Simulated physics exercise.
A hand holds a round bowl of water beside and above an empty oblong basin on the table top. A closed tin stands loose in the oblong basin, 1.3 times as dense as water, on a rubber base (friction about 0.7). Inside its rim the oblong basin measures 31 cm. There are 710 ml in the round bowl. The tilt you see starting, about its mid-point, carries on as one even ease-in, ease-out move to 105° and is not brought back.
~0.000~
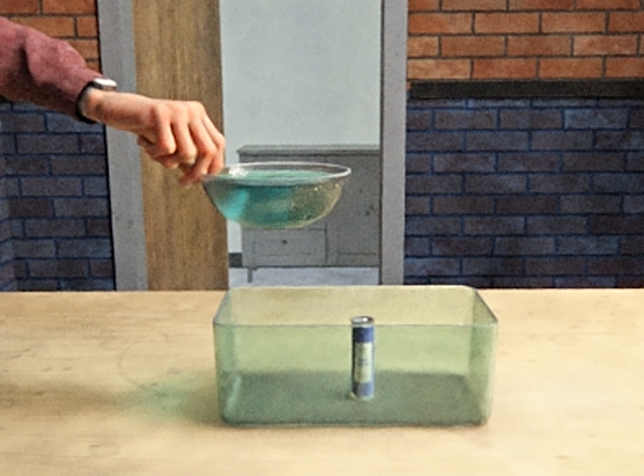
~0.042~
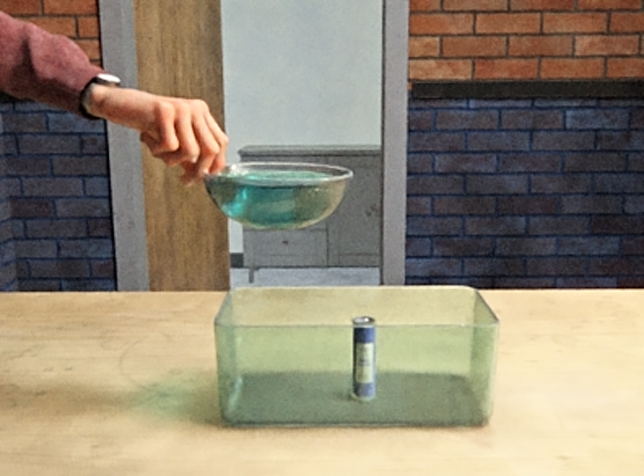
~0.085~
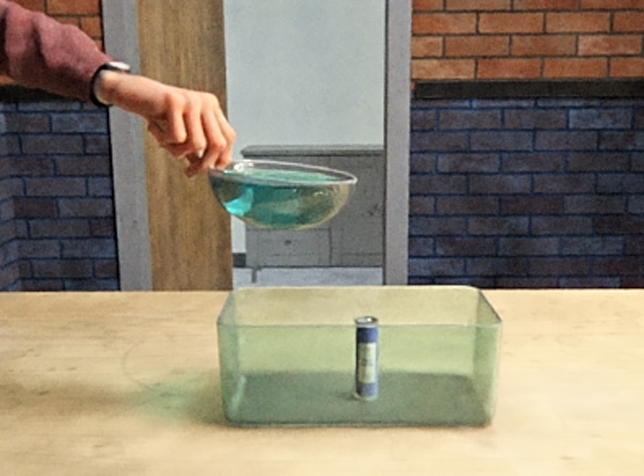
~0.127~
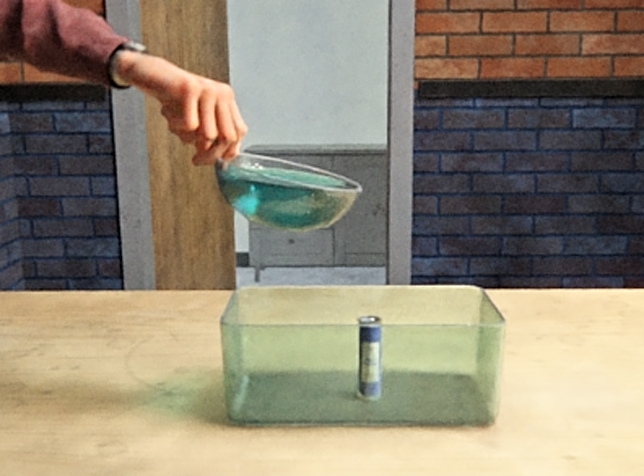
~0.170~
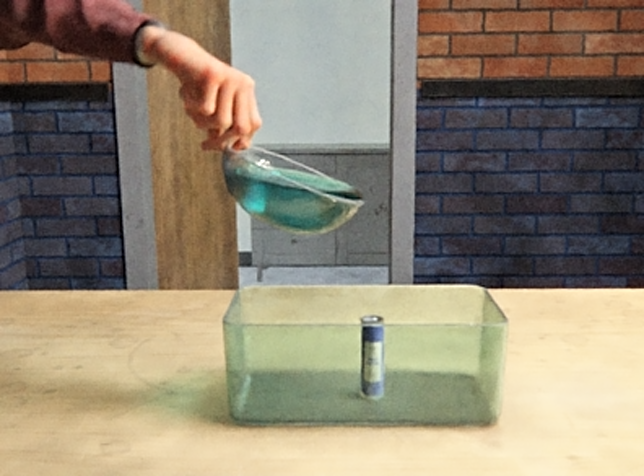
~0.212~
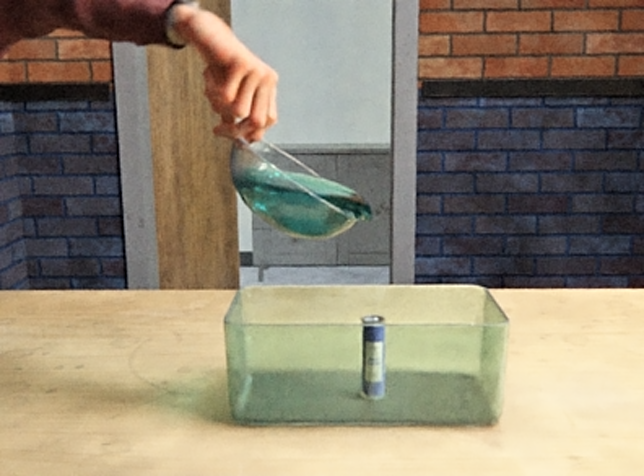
We see a hand in a maroon sleeve holding a round clear bowl of blue-green liquid above an oblong basin with a small blue tin standing inside, then tilting the bowl rightward until a little liquid slips over its lowered rim.
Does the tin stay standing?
The tin keeps standing.
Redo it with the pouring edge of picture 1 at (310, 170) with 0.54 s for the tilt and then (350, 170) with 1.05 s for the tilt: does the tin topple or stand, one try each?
First it goes over; then it keeps standing.
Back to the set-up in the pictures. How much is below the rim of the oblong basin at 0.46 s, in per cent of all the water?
About 76 per cent.
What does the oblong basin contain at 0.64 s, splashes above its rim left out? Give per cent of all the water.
Near 84 in a hundred.
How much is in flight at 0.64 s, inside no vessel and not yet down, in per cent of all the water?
About 14 per cent.
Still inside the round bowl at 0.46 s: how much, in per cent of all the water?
Some 2 per cent.
Then, 0.46 s in, the tilt is 99° and 2 per cent is still to pour; the tin stands where it began.
Then, 0.64 s in, the tilt is 105° and 0 per cent is still to pour; the tin stands where it began.
Then, 0.83 s in, the tilt is 105° and 1 per cent is still to pour; the tin stands where it began.
Then, 1.04 s in, the tilt is 105° and 0 per cent is still to pour; the tin stands where it began.
Finally, the tin stands where it began.
